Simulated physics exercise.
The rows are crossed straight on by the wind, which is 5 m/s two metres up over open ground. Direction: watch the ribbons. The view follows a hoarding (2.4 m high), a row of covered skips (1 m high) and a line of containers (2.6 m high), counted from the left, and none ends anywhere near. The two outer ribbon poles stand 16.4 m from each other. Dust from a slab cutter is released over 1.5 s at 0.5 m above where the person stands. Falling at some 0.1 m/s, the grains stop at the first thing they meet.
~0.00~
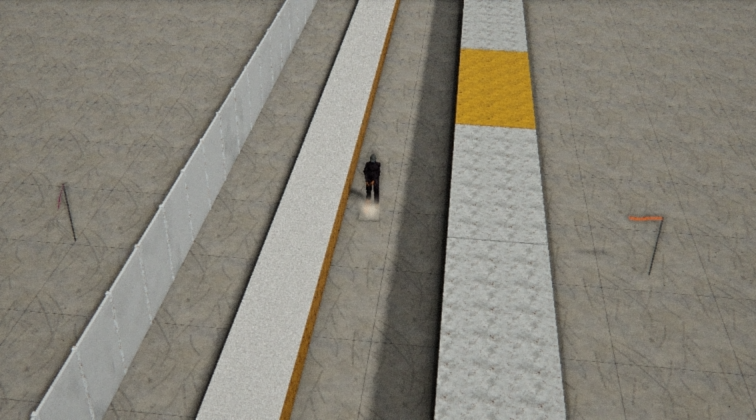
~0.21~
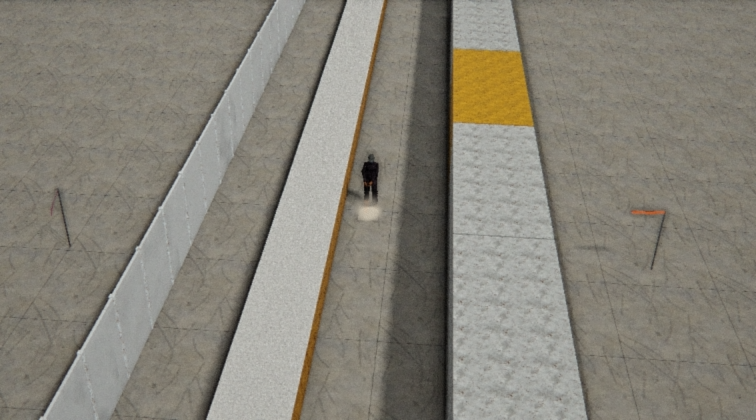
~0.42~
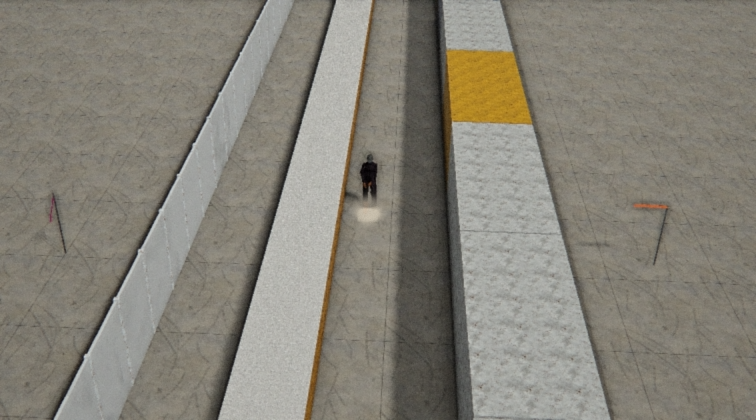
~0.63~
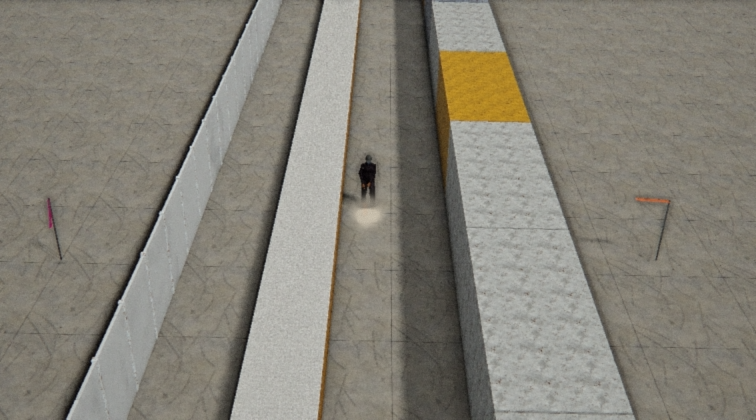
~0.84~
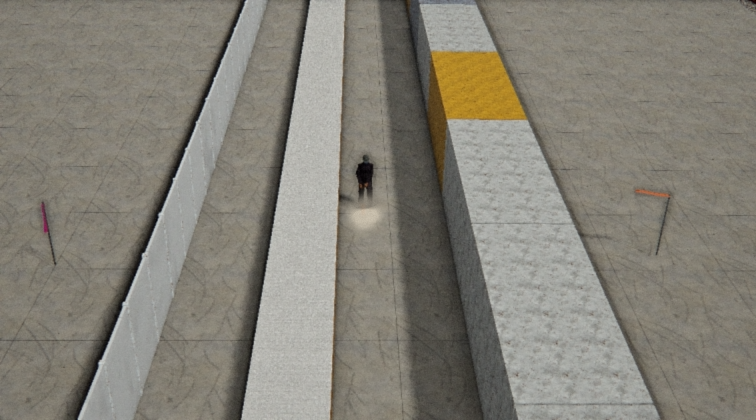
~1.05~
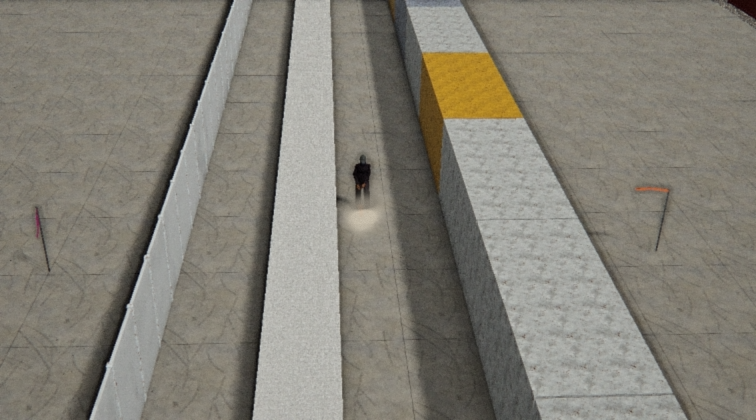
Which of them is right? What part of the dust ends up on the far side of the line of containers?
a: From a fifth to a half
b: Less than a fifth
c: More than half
Option b: Less than a fifth.
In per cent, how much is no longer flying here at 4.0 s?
25 per cent.
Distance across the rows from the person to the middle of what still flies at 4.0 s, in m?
Roughly 0.0 metres.
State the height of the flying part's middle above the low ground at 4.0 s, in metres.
About 0.4 m.
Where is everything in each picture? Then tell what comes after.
In the first picture, the dust in the air spans x = 365 to 375 around y = 205 and it comes from (369, 212).
In the second picture, the right ribbon ends at (632, 212), leaning 90 degrees to the left and the dust in the air spans x = 360 to 375 around y = 210.
In the third picture, the left ribbon ends at (51, 222), leaning 15 degrees to the left, the dust in the air spans x = 360 to 375 around y = 210 and the top of the line of containers crosses (497, 150).
In the fourth picture, the right ribbon ends at (636, 199), leaning 95 degrees to the left and the dust in the air spans x = 360 to 375 around y = 210.
In the fifth picture, the left ribbon ends at (46, 233), hanging almost straight and the dust in the air spans x = 355 to 375 around y = 210.
In the sixth picture, the right ribbon ends at (636, 189), leaning 90 degrees to the left, the dust in the air spans x = 350 to 380 around y = 210 and the top of the line of containers crosses (494, 143).
After 2.5 s, 0 % is beyond the line of containers; 9 % has touched down or left; the middle of what still flies is 0.4 m above the low ground, near (360, 214).
After 4.0 s, 0 % is beyond the line of containers; 25 % has touched down or left; the middle of what still flies is 0.5 m above the low ground, near (360, 211).
After 8.0 s, 0 % is beyond the line of containers; 56 % has touched down or left; the middle of what still flies is 0.8 m above the low ground, near (360, 202).
After 20.0 s, 0 % is beyond the line of containers; 88 % has touched down or left; the middle of what still flies is 1.7 m above the low ground, near (222, 177).
After 45.0 s, 0 % is beyond the line of containers; 100 % has touched down or left.
